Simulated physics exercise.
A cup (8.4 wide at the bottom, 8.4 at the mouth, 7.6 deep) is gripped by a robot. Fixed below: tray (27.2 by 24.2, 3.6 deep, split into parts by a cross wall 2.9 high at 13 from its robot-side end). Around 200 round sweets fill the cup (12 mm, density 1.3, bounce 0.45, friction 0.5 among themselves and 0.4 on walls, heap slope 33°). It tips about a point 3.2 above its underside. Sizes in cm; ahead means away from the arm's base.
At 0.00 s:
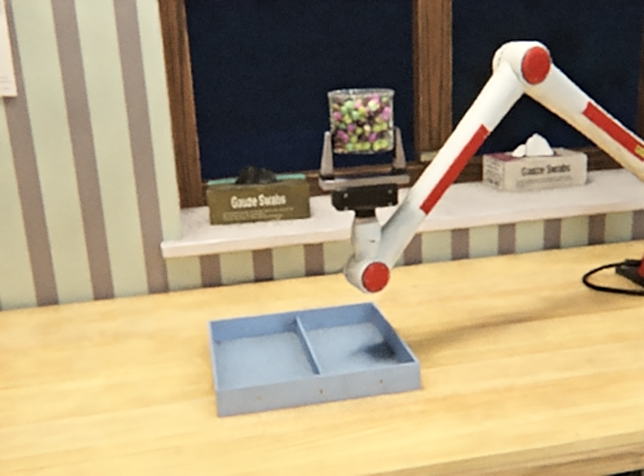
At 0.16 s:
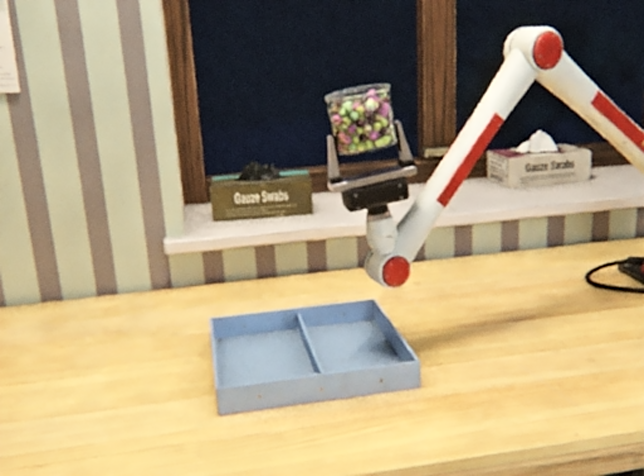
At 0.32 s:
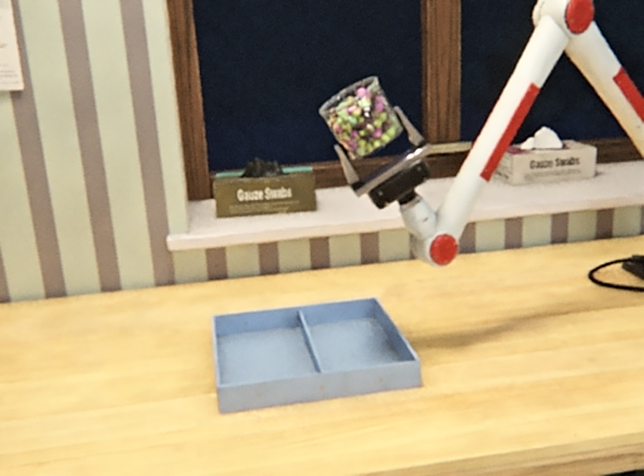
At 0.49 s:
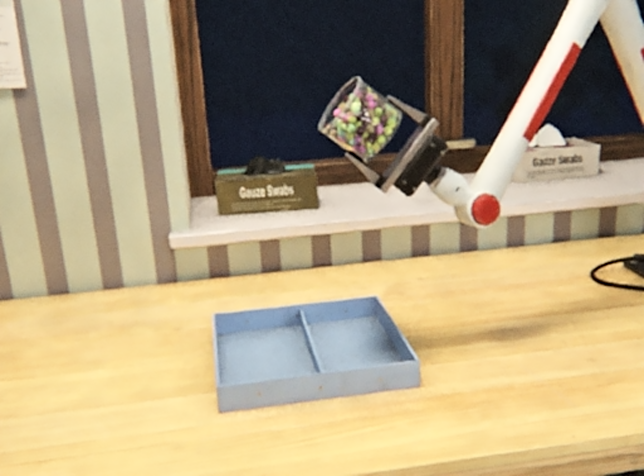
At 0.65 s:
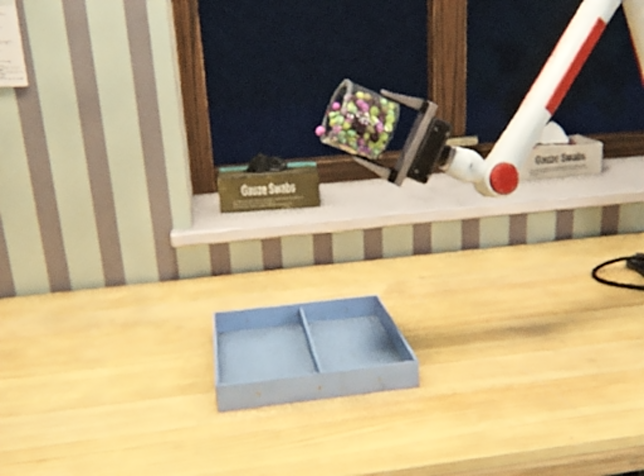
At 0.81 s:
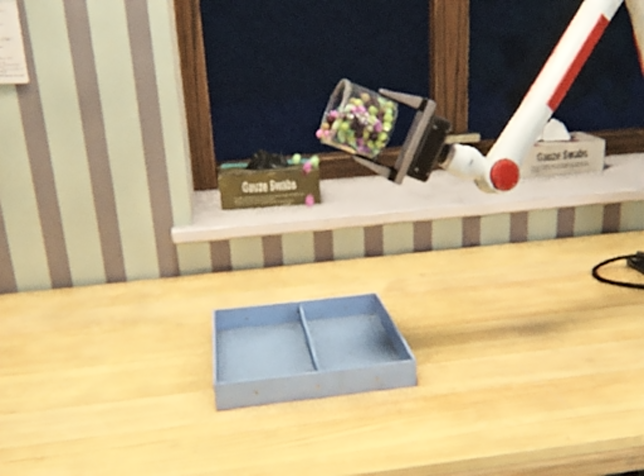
A robot arm tilts a clear cup of colourful sweets leftward, and a few drop out.
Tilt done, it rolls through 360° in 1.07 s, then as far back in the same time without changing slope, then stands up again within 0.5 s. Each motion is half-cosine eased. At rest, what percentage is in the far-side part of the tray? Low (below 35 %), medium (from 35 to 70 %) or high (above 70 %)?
Answer: Low; below 35 % of the round sweets finish in the far-side part of the tray.
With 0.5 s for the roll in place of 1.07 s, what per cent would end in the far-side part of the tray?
It would be near 10 per cent.
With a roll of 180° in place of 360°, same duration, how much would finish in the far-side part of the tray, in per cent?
It would be near 15 per cent.
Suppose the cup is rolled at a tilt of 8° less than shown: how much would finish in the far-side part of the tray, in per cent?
It would be near 5 per cent.
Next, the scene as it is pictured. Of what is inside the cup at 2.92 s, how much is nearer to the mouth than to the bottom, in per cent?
Roughly 40 per cent.
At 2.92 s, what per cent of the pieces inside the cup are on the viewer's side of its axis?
Some 40 per cent.
After 1.87 s, tipped 65°, highest piece 39 above the table; 177 in the cup, 20 in the far-side part, 2 in the robot-side part, 6 in flight or on a rim.
After 2.92 s, tipped 65°, highest piece 38 above the table; 168 in the cup, 27 in the far-side part, 4 in the robot-side part, 1 on the table or floor, 5 in flight or on a rim.
After 3.65 s, upright, highest piece 39 above the table; 166 in the cup, 33 in the far-side part, 5 in the robot-side part, 1 on the table or floor.
After 4.35 s, upright, highest piece 39 above the table; 166 in the cup, 33 in the far-side part, 5 in the robot-side part, 1 on the table or floor.
In the end, 166 in the cup, 33 in the far-side part, 5 in the robot-side part, 1 on the table or floor. That is 16 % in the far-side part of the tray.
